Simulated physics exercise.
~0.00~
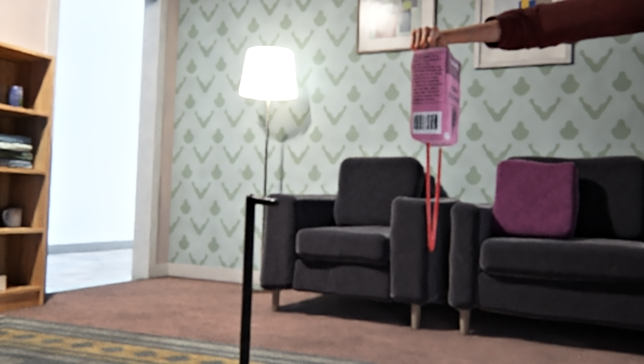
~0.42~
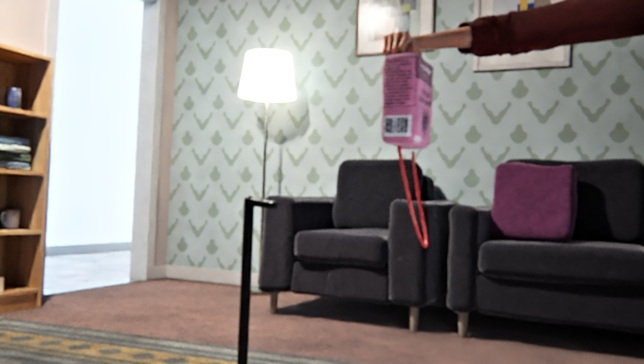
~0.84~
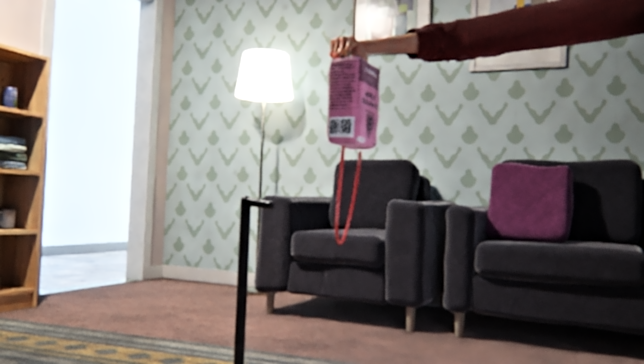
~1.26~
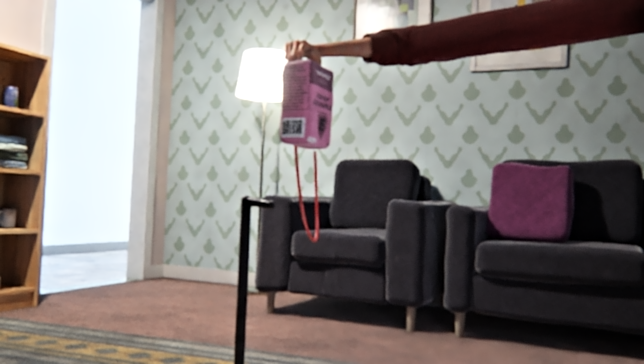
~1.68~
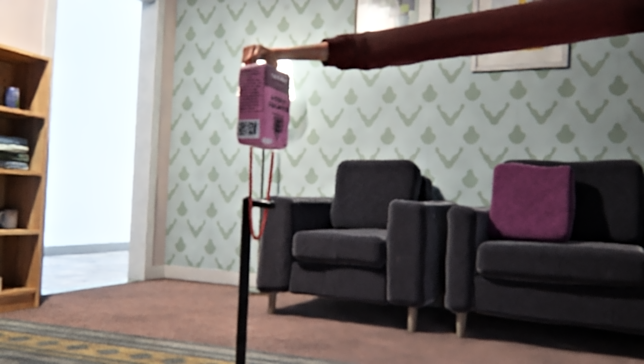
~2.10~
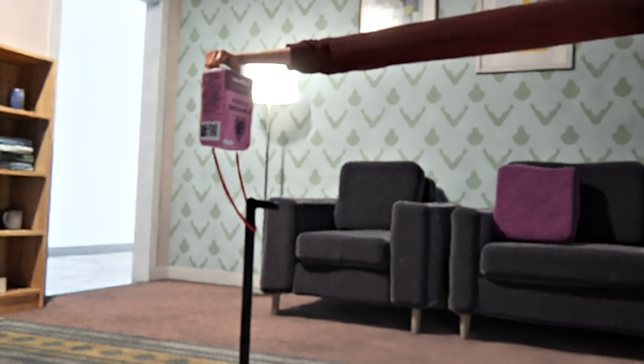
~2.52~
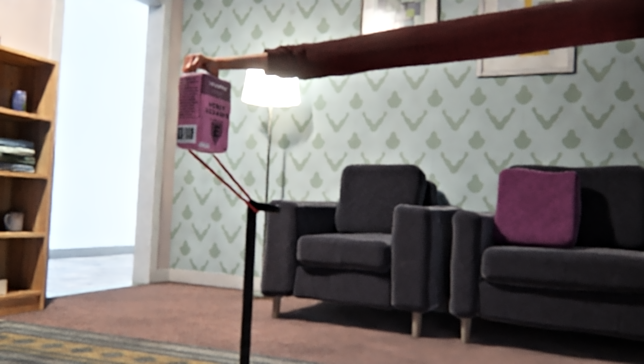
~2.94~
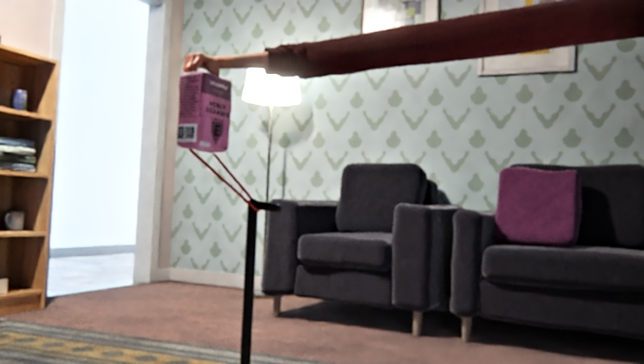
A pink sack held by a hand moves left past a post until its loop snags.
